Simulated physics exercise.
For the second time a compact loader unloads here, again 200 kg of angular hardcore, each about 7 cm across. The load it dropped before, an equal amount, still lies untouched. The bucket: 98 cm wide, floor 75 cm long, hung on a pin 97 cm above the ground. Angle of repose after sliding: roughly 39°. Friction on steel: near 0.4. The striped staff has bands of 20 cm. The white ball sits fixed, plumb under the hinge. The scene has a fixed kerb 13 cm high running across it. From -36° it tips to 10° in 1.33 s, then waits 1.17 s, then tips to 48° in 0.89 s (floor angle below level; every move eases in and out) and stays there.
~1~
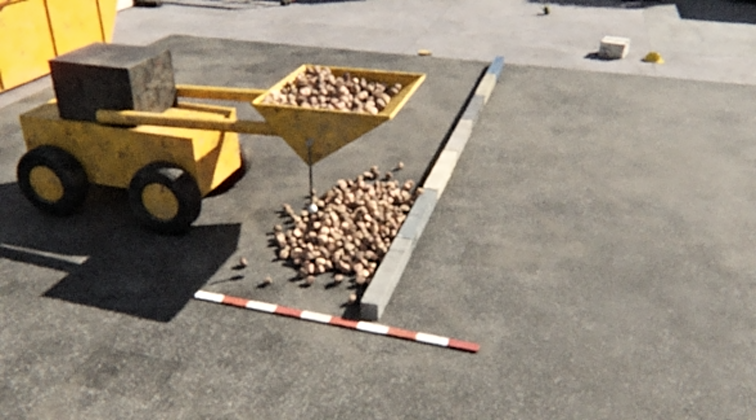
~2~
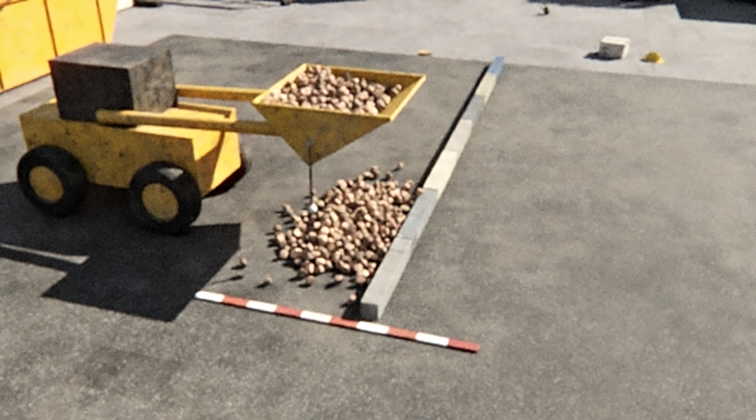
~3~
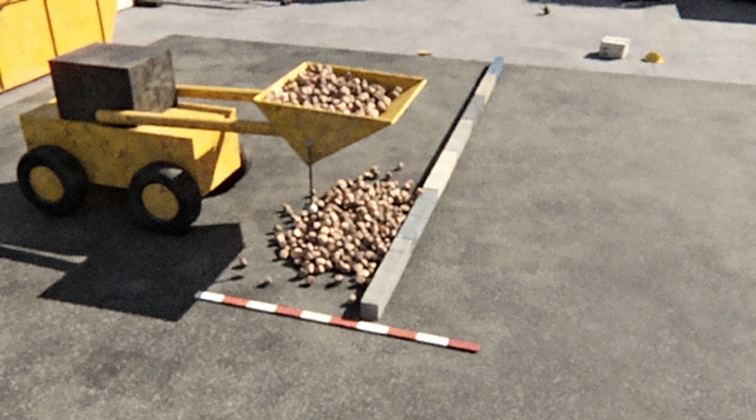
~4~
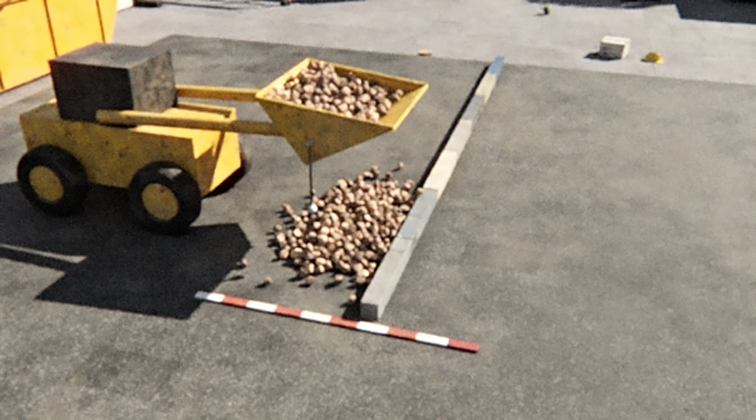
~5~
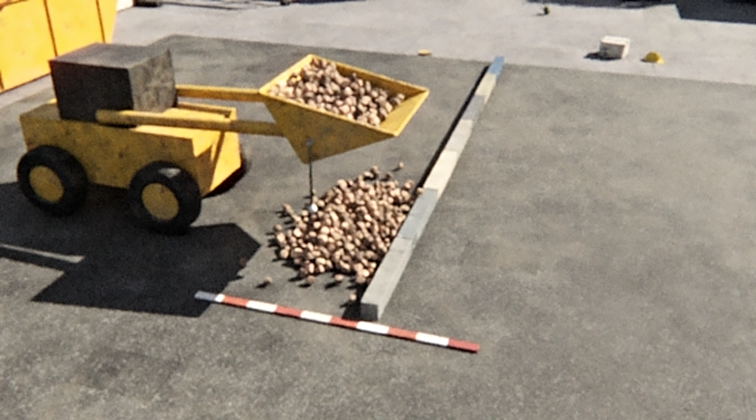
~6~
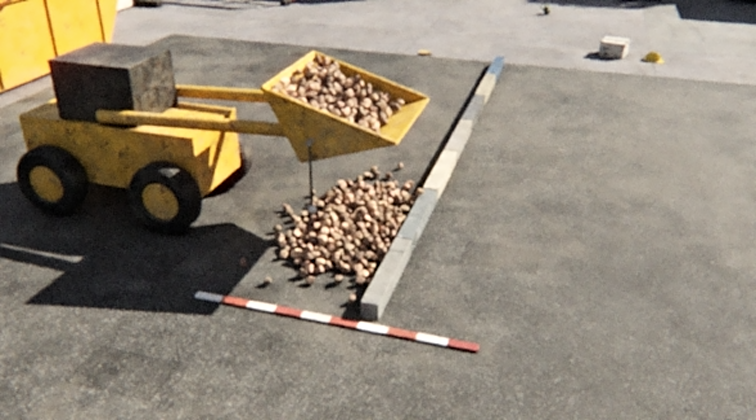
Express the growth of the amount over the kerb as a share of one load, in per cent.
Roughly 36 per cent of a load.
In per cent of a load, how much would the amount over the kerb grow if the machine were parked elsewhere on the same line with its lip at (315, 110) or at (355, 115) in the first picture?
Roughly 0 and 5 per cent, in that order.
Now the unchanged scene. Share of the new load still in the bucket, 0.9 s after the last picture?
It holds some 100 percent.
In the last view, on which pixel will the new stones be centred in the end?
I'd point to about (401, 225).
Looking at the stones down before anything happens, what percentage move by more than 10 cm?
0 %.
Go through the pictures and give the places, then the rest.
In the first picture, the bucket is at -36°, its lip at (391, 117); the top of the load is at (315, 78). The earlier load is highest near (340, 202), 20 cm above ground level, 100 % on this side of the kerb.
The second picture shows lip at (391, 119), floor tilted -35°, highest stones at (316, 78).
The third picture shows lip at (393, 123), floor tilted -33°, highest stones at (314, 77).
In the fourth picture, the bucket is at -29°, its lip at (394, 128); the top of the load is at (308, 73).
The fifth picture shows lip at (396, 135), floor tilted -24°, highest stones at (311, 71).
The sixth picture shows lip at (396, 144), floor tilted -18°, highest stones at (314, 68).
Then, 0.4 s after the last picture the floor is at 3°; in per cent of one load, 100 in the bucket, 100 on this side of the kerb; the foremost stones are at (404, 222).
Then, 0.9 s after the last picture the floor is at 10°; in per cent of one load, 100 in the bucket, 100 on this side of the kerb; the foremost stones are at (404, 222).
Then, 3.3 s after the last picture the floor is at 48°; in per cent of one load, 0 in the bucket, 169 on this side of the kerb, 31 over the kerb; the foremost stones are at (494, 264).
Then, 5.8 s after the last picture the floor is at 48°; in per cent of one load, 0 in the bucket, 164 on this side of the kerb, 36 over the kerb; the foremost stones are at (519, 276). Net gain over the kerb, 36.
